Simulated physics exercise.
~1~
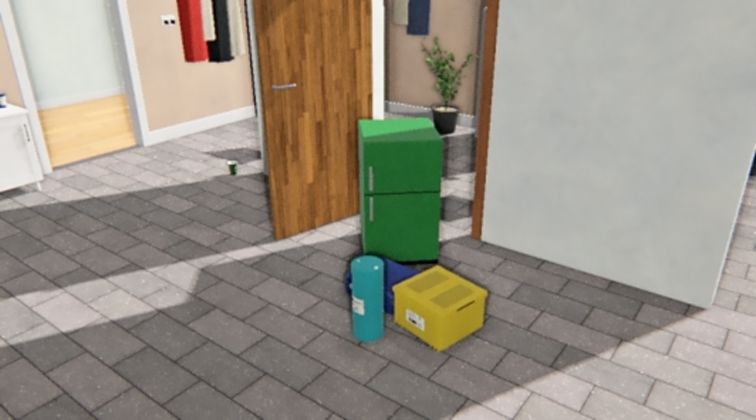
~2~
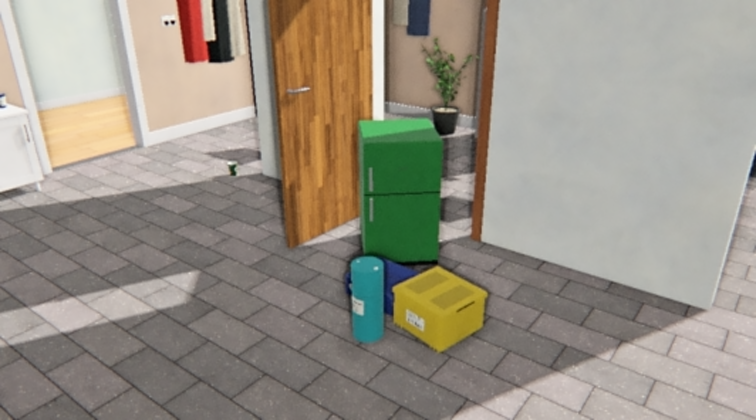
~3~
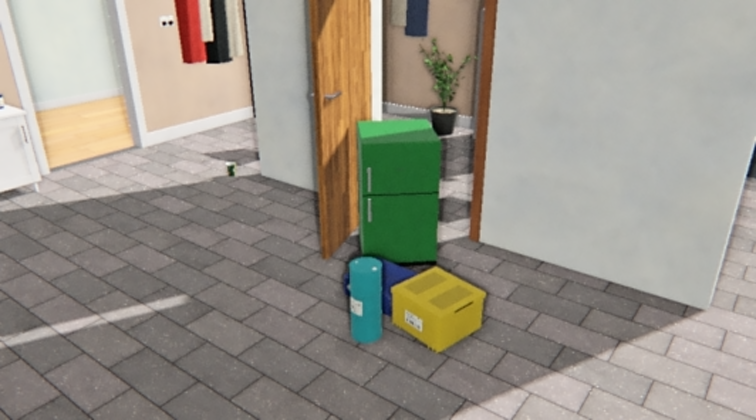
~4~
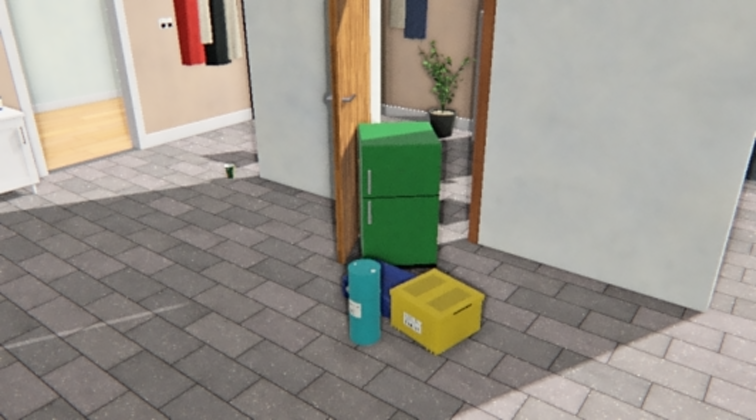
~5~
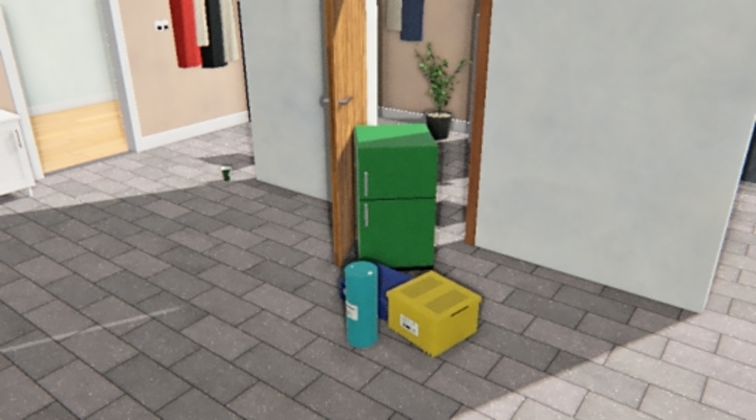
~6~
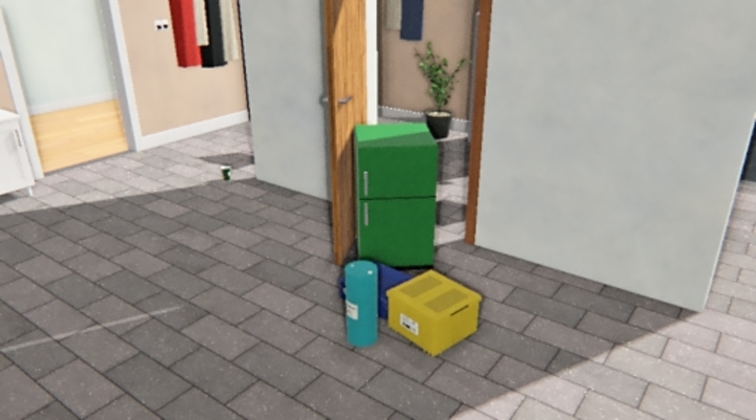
To begin with, a wooden door stands wide open beside a green fridge-like appliance, with a turquoise canister, a yellow tote and a partly hidden blue parcel on the grey paved floor in front of it. The door then swings to the right, towards the appliance, with nobody in view moving it. It keeps turning until it is seen almost edge-on, uncovering more of the pale wall behind. Next it slows and comes to rest close beside the appliance, still well open. The view sways slightly, and at the end all four objects remain where they were.
